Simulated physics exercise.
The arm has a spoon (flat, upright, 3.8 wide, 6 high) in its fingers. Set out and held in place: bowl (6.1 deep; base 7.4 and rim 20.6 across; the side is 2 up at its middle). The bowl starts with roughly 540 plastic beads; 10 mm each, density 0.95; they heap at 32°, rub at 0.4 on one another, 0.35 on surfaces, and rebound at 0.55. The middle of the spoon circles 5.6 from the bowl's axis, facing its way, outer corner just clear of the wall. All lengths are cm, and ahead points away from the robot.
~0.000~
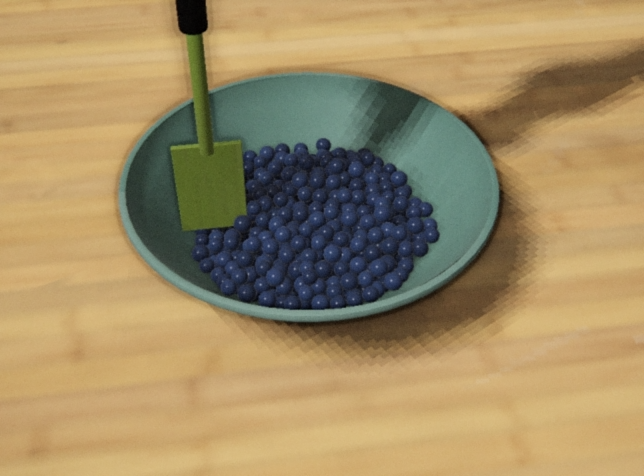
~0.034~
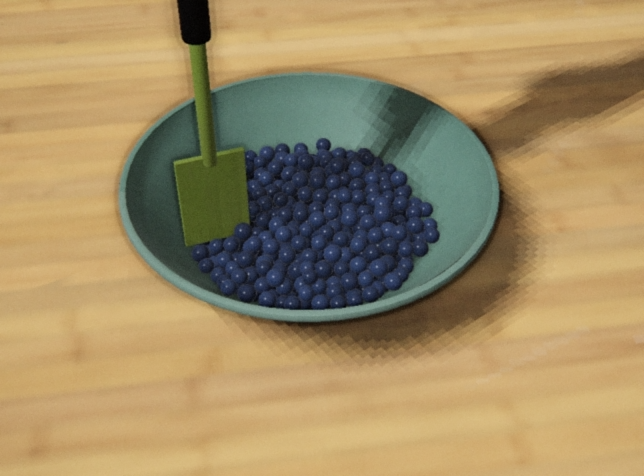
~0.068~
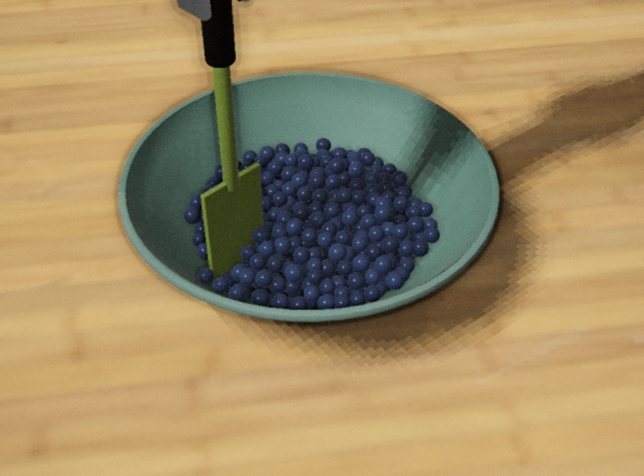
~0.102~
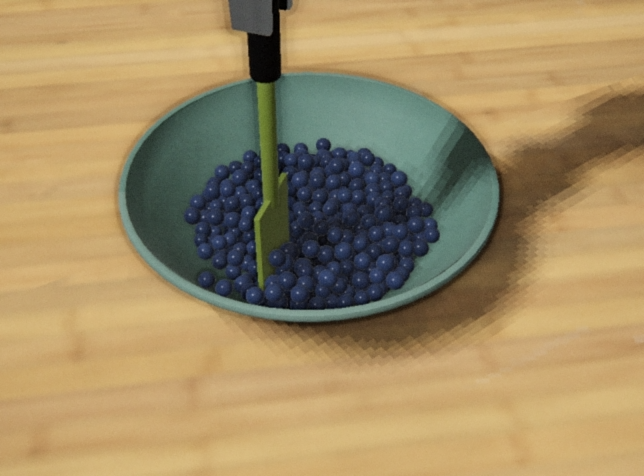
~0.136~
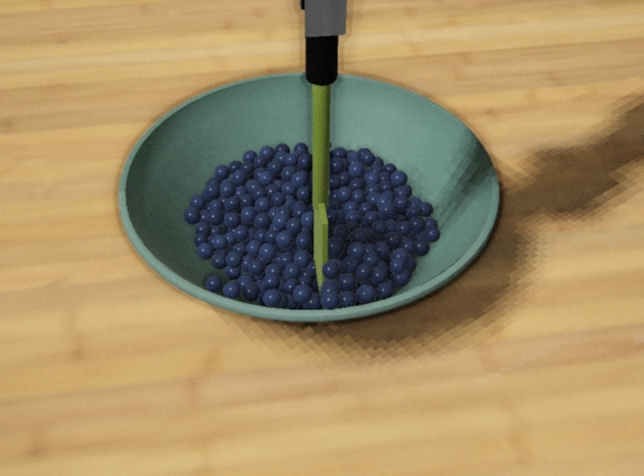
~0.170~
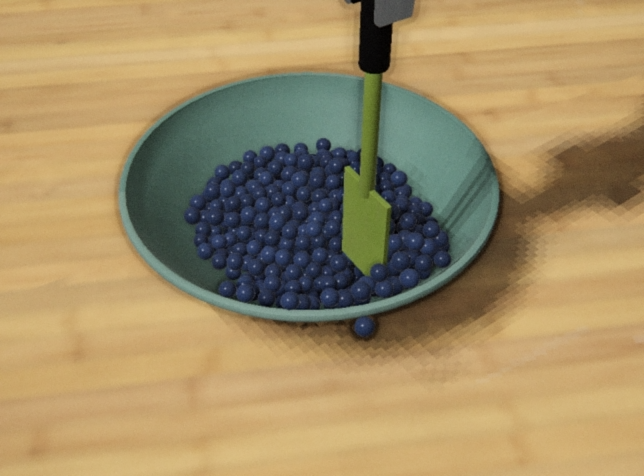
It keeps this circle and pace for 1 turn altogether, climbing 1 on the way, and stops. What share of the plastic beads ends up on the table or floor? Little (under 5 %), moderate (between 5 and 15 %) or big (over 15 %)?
Answer: Moderate; between 5 and 15 % of the plastic beads finish on the table or floor.
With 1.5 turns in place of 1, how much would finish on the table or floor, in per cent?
Then about 10 per cent.
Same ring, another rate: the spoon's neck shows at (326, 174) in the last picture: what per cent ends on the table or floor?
About 5 per cent.
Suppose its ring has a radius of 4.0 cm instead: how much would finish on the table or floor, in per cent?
Then about 10 per cent.
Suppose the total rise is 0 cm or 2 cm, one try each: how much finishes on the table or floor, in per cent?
About 15 and 5 per cent.
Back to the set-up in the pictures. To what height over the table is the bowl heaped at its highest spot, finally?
Roughly 5.0 cm.
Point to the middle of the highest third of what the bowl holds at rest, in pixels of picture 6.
Around (299, 214).
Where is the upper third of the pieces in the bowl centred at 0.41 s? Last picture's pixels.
Near (288, 185).
After 0.29 s, 206° round, highest piece 8 above the table; 522 in the bowl, 2 on the table or floor, 17 in flight or on the tool.
After 0.41 s, 299° round, highest piece 8 above the table; 506 in the bowl, 20 on the table or floor, 15 in flight or on the tool.
After 0.68 s, 0° round, highest piece 5 above the table; 498 in the bowl, 43 on the table or floor.
After 1.38 s, 0° round, highest piece 5 above the table; 498 in the bowl, 43 on the table or floor.
At rest, 498 in the bowl, 43 on the table or floor. That is 8 % on the table or floor.
